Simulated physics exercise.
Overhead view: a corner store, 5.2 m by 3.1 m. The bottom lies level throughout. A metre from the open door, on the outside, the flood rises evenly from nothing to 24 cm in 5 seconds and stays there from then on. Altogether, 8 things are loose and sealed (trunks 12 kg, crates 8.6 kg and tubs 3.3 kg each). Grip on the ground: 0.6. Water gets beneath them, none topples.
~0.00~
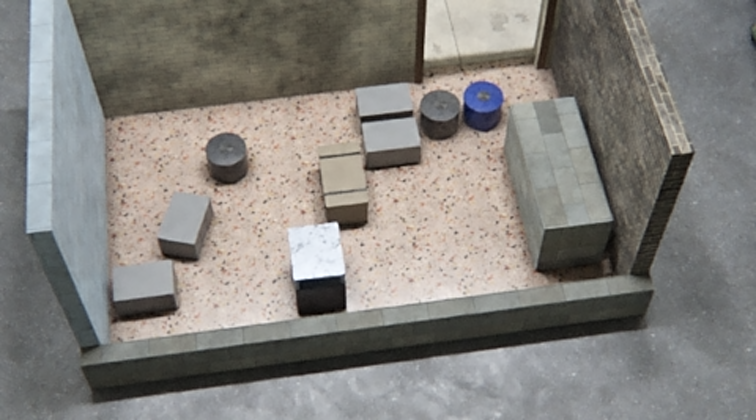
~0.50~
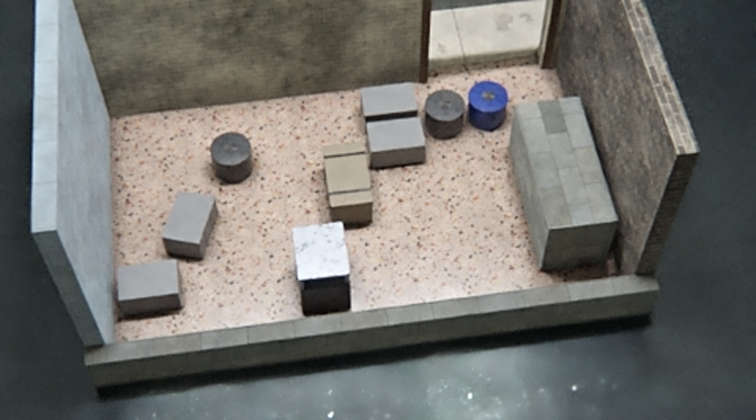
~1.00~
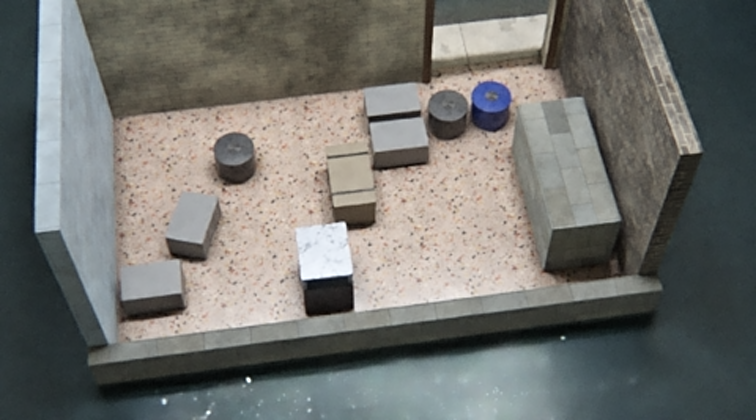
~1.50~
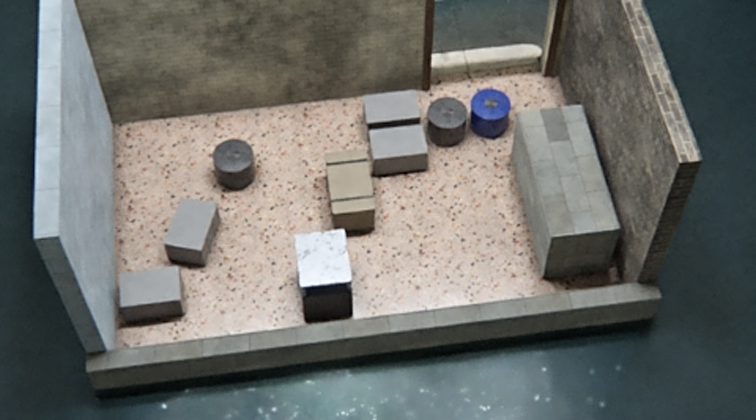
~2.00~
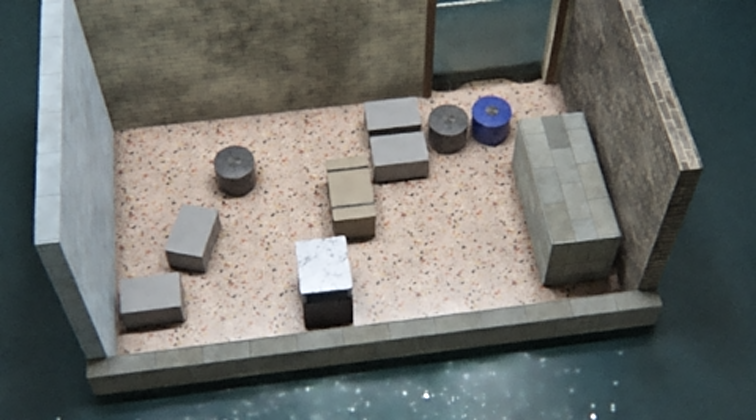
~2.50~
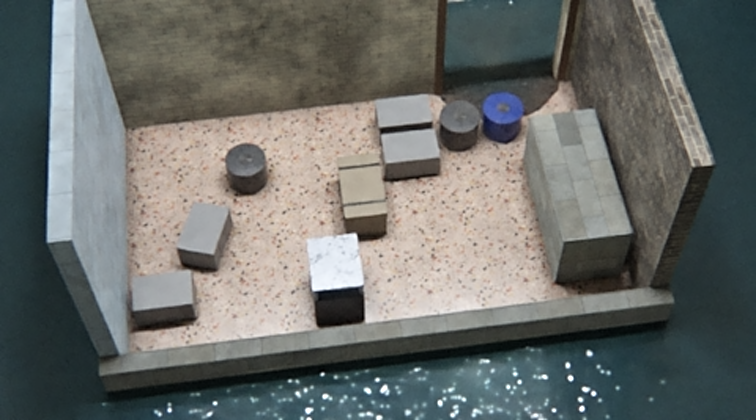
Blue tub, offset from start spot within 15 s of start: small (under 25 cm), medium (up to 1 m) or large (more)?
Offset large.
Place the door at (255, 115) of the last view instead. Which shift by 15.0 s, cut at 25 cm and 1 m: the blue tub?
In that case the blue tub shifts a modest distance.
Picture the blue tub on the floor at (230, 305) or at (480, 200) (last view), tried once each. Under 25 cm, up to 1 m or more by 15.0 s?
Try one: Moderate displacement; try two: Large displacement.
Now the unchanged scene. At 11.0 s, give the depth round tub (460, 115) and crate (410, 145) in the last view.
Close to 16 and 3 centimetres.
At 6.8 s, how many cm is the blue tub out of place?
Around 250 cm from the start by that time.
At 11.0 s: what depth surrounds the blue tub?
Roughly 16 cm deep.
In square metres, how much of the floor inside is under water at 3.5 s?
Somewhere about 2.0 m2, give or take.
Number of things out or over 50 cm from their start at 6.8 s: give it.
I make it 2.
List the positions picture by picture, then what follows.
The blue tub at (484, 96), on the bottom; 0.0 m2 under water; 0 of 8 have shifted, in the first picture.
The blue tub at (488, 96), on the bottom; water covers 0.0 m2; 0 of 8 have shifted, in the second picture.
The blue tub at (492, 96) rests on the ground; water covers 0.0 m2; 0 of 8 have shifted, in the third picture.
The blue tub at (491, 104), on the bottom; 0.0 m2 under water; 0 of 8 have shifted, in the fourth picture.
The blue tub at (492, 111) rests on the ground; water covers 0.0 m2; 0 of 8 have shifted, in the fifth picture.
The blue tub at (503, 108), on the bottom; water covers 0.5 m2; 0 of 8 have shifted, in the sixth picture.
After 3.5 s the blue tub is near (505, 148), 0.6 m from its start, aground; 0 afloat.
After 6.8 s the blue tub is near (444, 291), 2.5 m from its start, afloat; 2 afloat.
After 11.0 s the blue tub is near (448, 292), 2.5 m from its start, afloat; 6 afloat.
After 15.0 s the blue tub is near (439, 245), 2.0 m from its start, afloat; 8 afloat.
